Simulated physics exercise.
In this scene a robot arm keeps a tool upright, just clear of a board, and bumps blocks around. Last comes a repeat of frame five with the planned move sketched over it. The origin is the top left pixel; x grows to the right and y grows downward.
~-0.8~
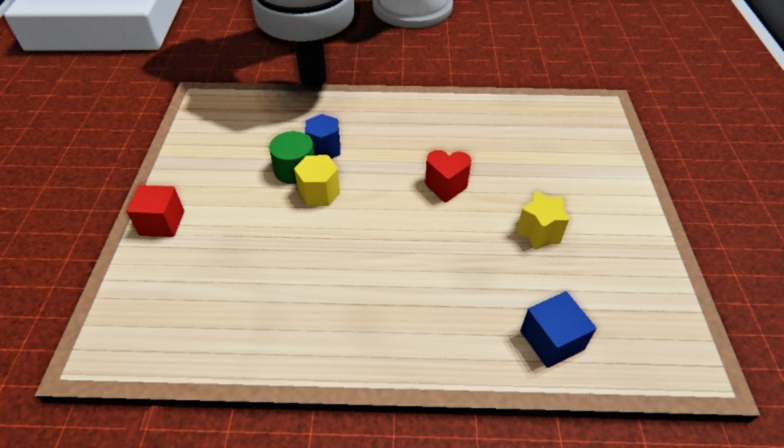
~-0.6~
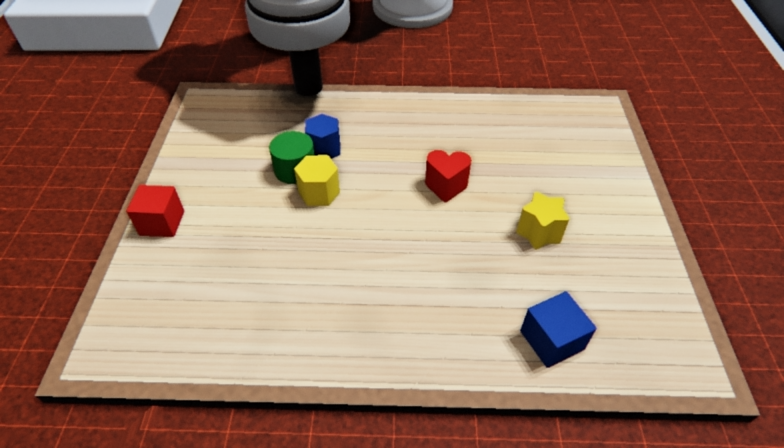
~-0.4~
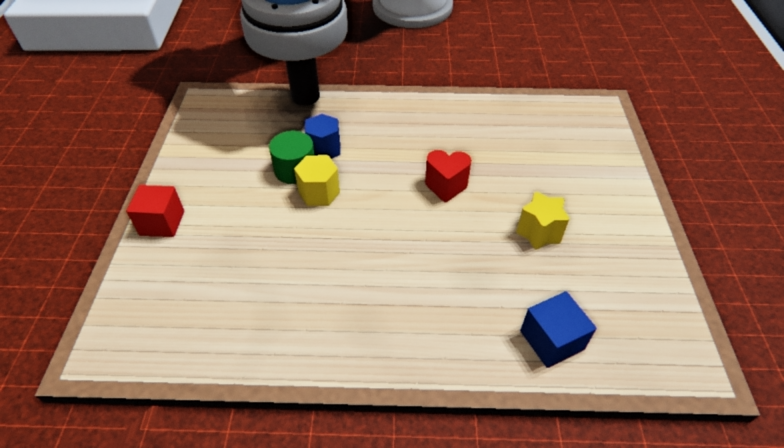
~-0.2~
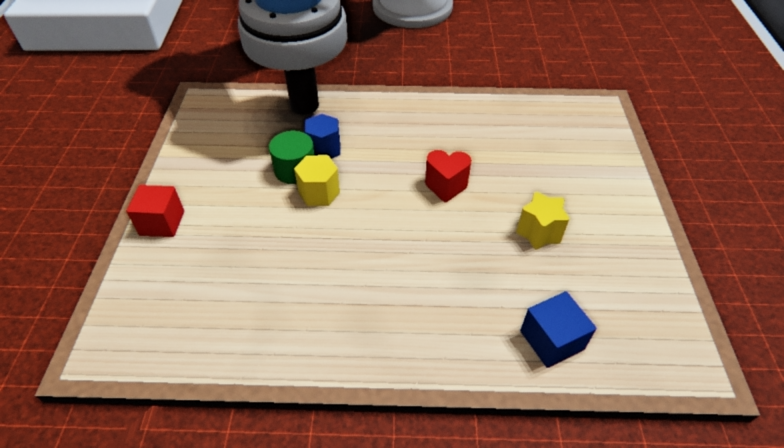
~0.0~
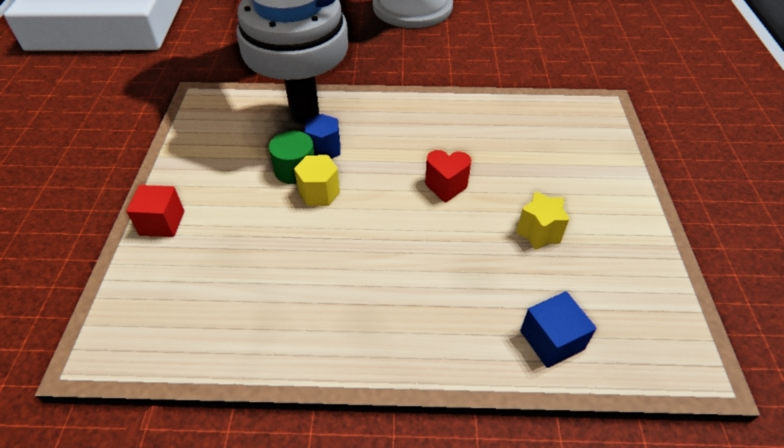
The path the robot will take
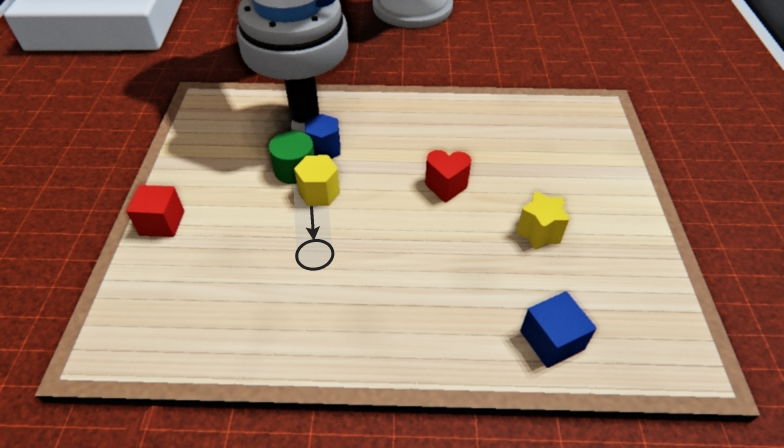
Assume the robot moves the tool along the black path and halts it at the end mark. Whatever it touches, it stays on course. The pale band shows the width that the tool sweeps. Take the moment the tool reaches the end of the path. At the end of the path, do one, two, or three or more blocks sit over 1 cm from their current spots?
I think three or more will be displaced.
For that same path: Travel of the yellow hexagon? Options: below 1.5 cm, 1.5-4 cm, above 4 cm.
Overall it shifts more than 4 cm.
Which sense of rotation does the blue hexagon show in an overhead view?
My answer: Anticlockwise.
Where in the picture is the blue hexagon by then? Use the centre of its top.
So, by the moment the path ends, you'll find the top centre of the blue hexagon at (339, 141).
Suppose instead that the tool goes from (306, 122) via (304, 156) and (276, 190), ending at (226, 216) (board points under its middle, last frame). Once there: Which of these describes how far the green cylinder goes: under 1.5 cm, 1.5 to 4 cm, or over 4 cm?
It travels more than 4 cm.
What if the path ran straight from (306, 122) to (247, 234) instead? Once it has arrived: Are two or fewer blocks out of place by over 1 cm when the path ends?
Yes - that is the case.
The drawn path runs straight from (306, 122) to (315, 255).
The first path, step by step. One third of the way, tool at (307, 153); green cylinder at (282, 158); yellow hexagon at (318, 170); blue hexagon at (337, 139), turned 50° anticlockwise.
Two thirds of the way, tool at (310, 196); green cylinder at (266, 178); yellow hexagon at (335, 196), turned 55° anticlockwise; blue hexagon at (339, 141), turned 60° anticlockwise.
At the end, tool at (314, 247); green cylinder at (266, 178); yellow hexagon at (349, 210), turned 95° anticlockwise; blue hexagon at (339, 141), turned 60° anticlockwise.
